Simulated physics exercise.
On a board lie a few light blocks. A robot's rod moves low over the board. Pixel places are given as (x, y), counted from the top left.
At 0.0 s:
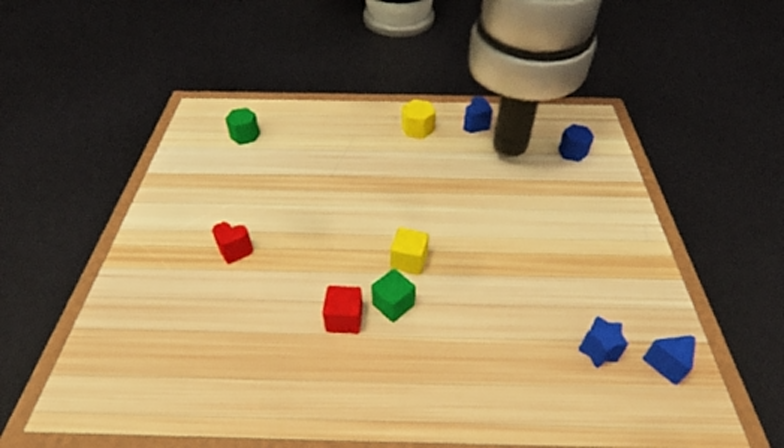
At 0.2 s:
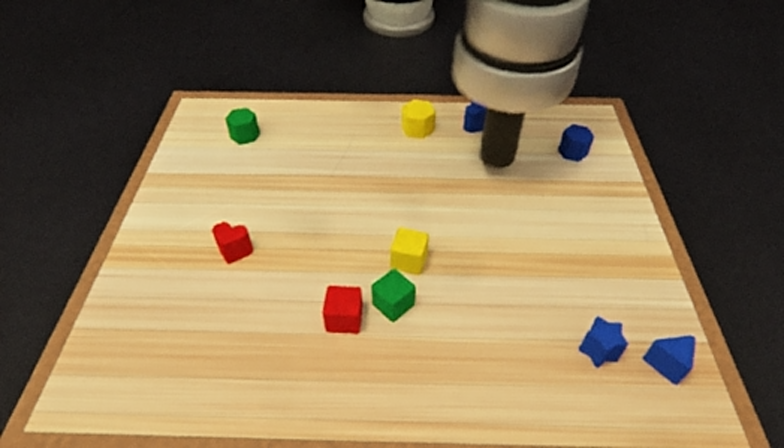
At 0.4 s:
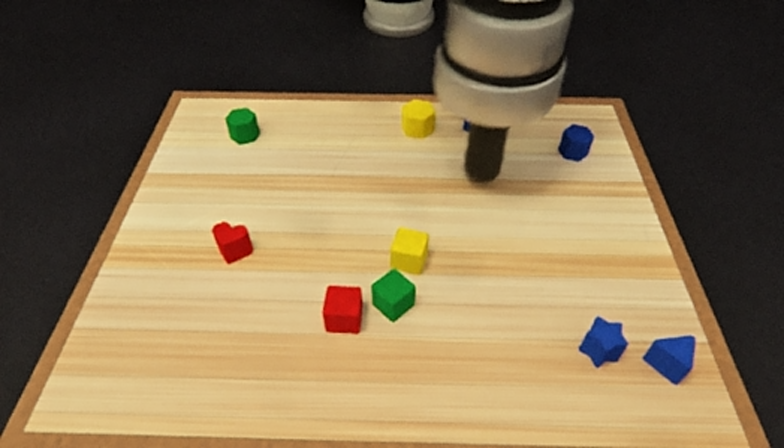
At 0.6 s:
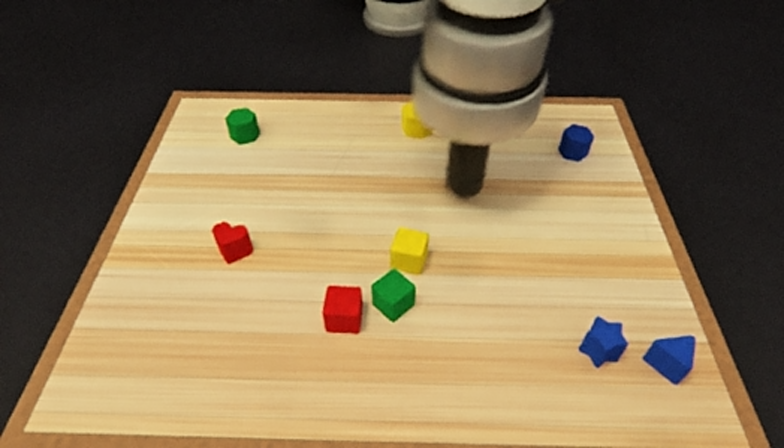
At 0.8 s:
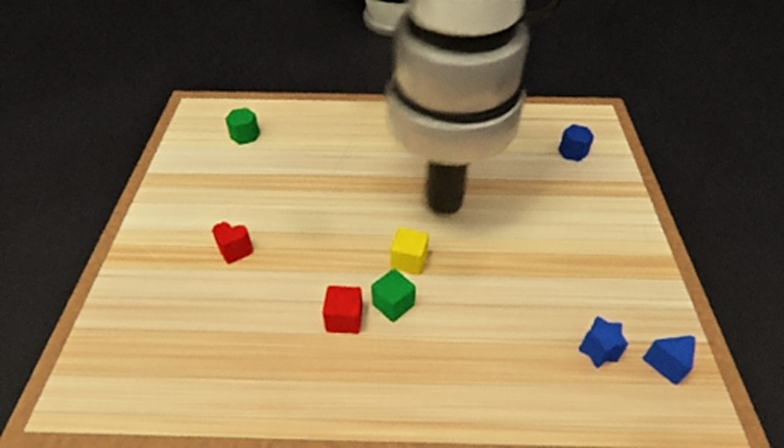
A robot arm with a dark rod hangs over a pale wooden board on a black surface, seen from above at an angle by a still camera. Red, yellow and green blocks sit near the middle, a red heart and green block at left, and blue pieces at right, with more along the back. The arm glides left and toward the viewer, covering the back blocks and pushing nothing.
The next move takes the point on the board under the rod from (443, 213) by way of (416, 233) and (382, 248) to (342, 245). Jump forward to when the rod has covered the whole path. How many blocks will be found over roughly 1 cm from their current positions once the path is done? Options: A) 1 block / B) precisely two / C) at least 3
A
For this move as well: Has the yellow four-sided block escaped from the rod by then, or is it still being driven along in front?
The rod no longer has it in front.
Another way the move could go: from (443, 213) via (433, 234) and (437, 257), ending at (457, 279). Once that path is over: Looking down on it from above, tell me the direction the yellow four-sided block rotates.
It spins clockwise.
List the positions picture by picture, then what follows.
In the first frame, tip of the rod (510, 146), middles of tops, red four-sided block (342, 300), green four-sided block (394, 285), yellow four-sided block (410, 241).
In the second frame, rod (497, 157), nothing pushed.
In the third frame, rod (482, 170), nothing pushed.
In the fourth frame, rod (464, 185), nothing pushed.
In the fifth frame, rod (444, 202), red four-sided block (342, 300), green four-sided block (394, 285), yellow four-sided block (410, 241).
What follows on the original path. One third of the way, rod (416, 223); nothing pushed yet.
Two thirds of the way, rod (382, 238); green four-sided block (393, 289); yellow four-sided block (400, 256), turned 30° anticlockwise.
At the end, rod (341, 235); red four-sided block unmoved; green four-sided block (393, 289); yellow four-sided block (400, 256), turned 30° anticlockwise.
